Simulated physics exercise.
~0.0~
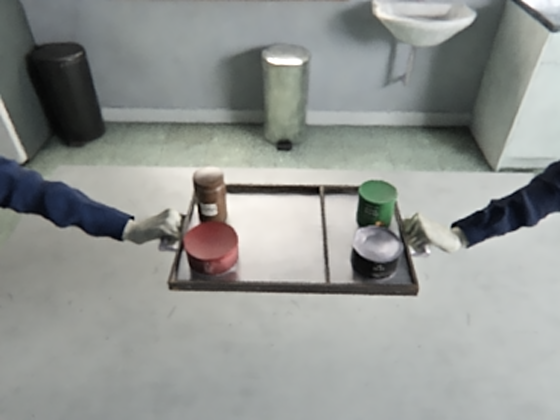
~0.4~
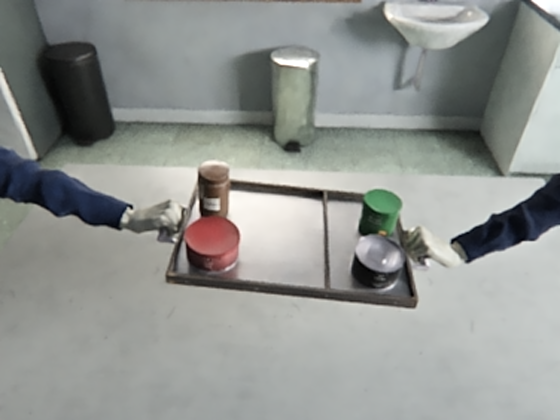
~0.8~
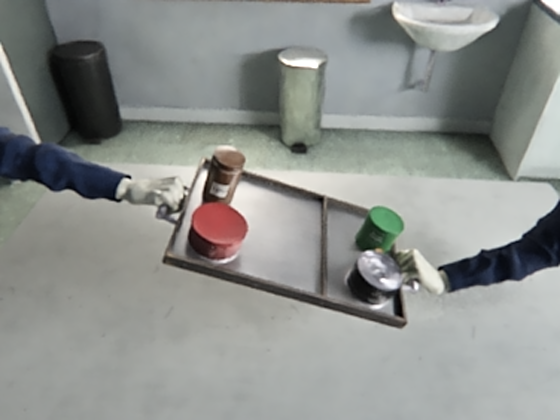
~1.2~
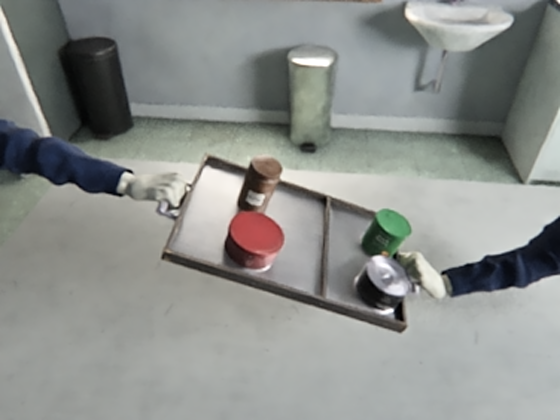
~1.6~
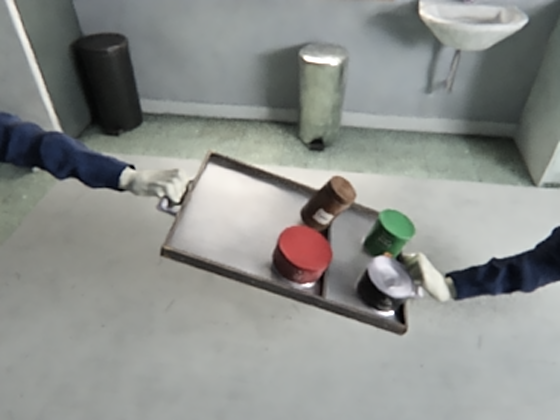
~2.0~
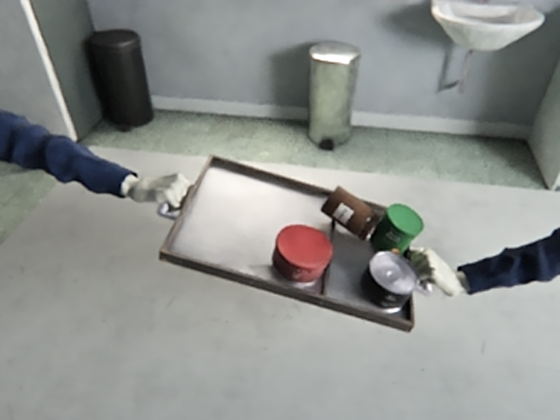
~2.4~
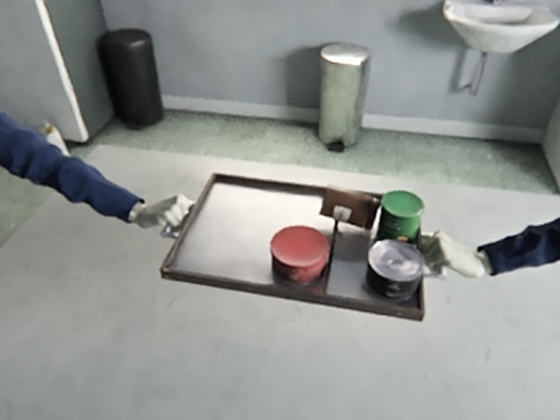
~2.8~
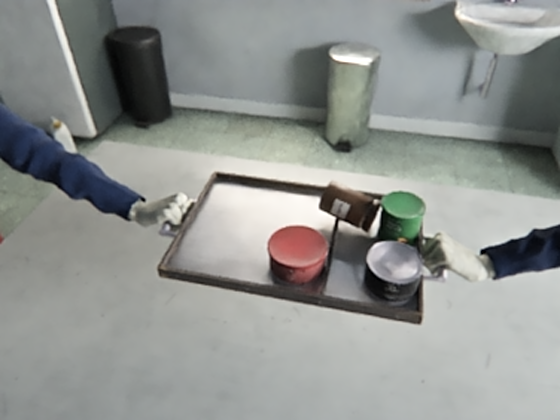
In a grey-walled room with a sink and two bins behind, seen from above and in front, two gloved hands hold a metal tray divided by a cross bar. A brown jar and a red tub stand on the left, a green tin and a black tub on the right. The tray tips down to the right, and the jar and red tub slide right towards the bar. The red tub stops there upright, while the jar topples against the bar. The hands level the tray, leaving the jar lying across the bar by the upright green tin.
